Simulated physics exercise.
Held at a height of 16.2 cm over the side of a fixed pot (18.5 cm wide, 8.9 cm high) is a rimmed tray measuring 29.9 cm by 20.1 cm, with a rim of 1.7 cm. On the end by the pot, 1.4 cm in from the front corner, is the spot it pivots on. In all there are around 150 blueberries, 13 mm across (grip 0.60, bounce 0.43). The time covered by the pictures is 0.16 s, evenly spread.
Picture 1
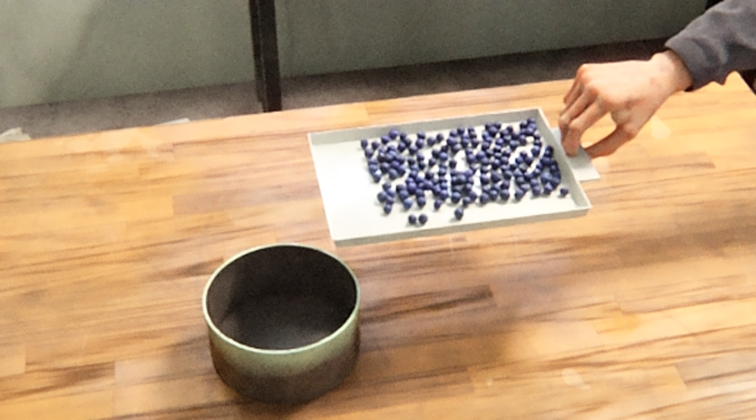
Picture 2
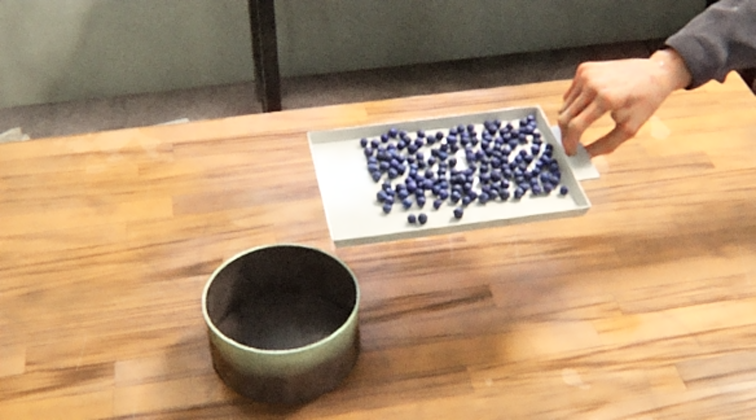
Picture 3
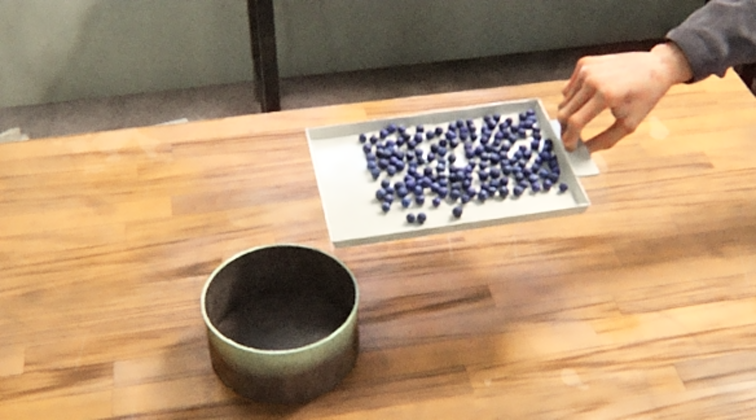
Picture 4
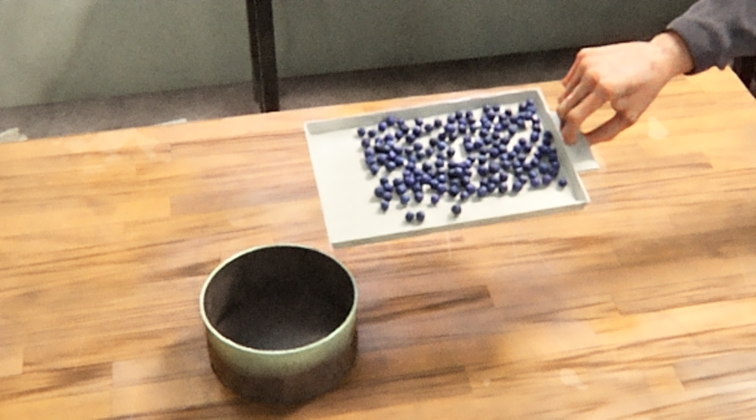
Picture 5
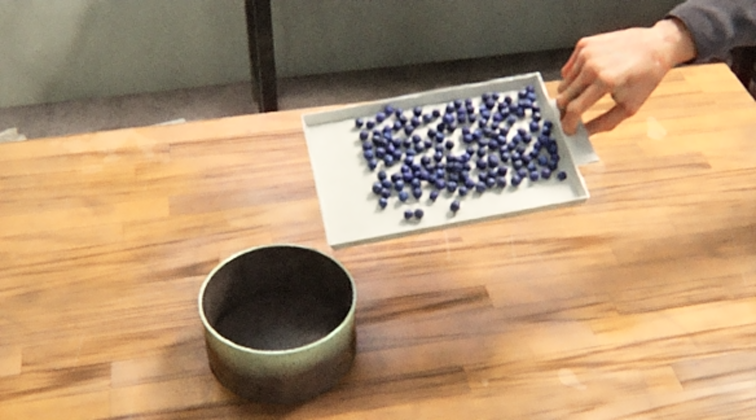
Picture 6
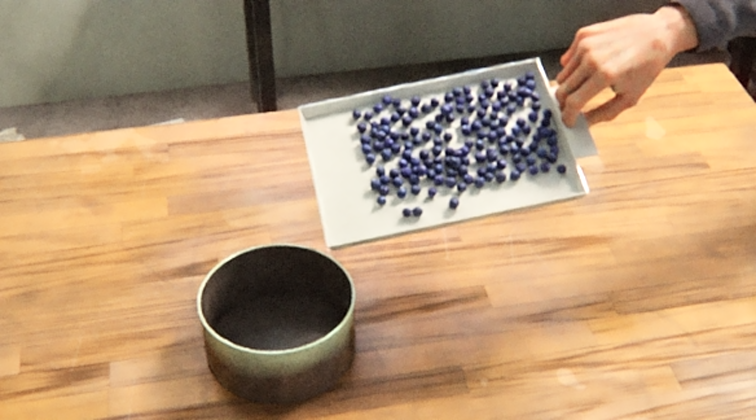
On a wooden tabletop, a shallow pale tray scattered with blueberries lies behind a dark round pot with a light rim, a hand gripping the tray's right end. The hand slowly raises that end, tilting the tray down toward the left, while the berries stay spread across it.
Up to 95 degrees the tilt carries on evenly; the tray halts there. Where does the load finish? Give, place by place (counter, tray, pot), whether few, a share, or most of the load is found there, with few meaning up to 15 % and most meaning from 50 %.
For the counter I expect most; for the tray I expect few; for the pot I expect a share.
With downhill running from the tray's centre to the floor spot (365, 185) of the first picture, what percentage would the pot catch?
Estimate: Some 25 per cent.
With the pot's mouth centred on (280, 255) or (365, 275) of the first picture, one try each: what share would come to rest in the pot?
0 and 25 %.
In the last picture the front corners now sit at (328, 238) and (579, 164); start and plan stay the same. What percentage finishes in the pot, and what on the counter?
You'd end with pot at 40 and counter at 60.
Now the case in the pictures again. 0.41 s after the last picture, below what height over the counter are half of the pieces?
Median height: Approx. 22 cm.
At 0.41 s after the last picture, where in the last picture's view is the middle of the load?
Around (413, 227).
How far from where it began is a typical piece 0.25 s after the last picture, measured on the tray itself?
Around 5 centimetres.
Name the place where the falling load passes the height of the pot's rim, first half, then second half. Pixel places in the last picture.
First half close to (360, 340), second half close to (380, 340).
Then, 0.25 s after the last picture, tilt 57 degrees; the tray holds 100 %, the pot 0 %.
Then, 0.41 s after the last picture, tilt 83 degrees; the tray holds 95 %, the pot 0 %.
Then, 0.69 s after the last picture, tilt 95 degrees; the tray holds 0 %, the pot 25 %.
In the end, counter 70 %, tray 0 %, pot 30 %.
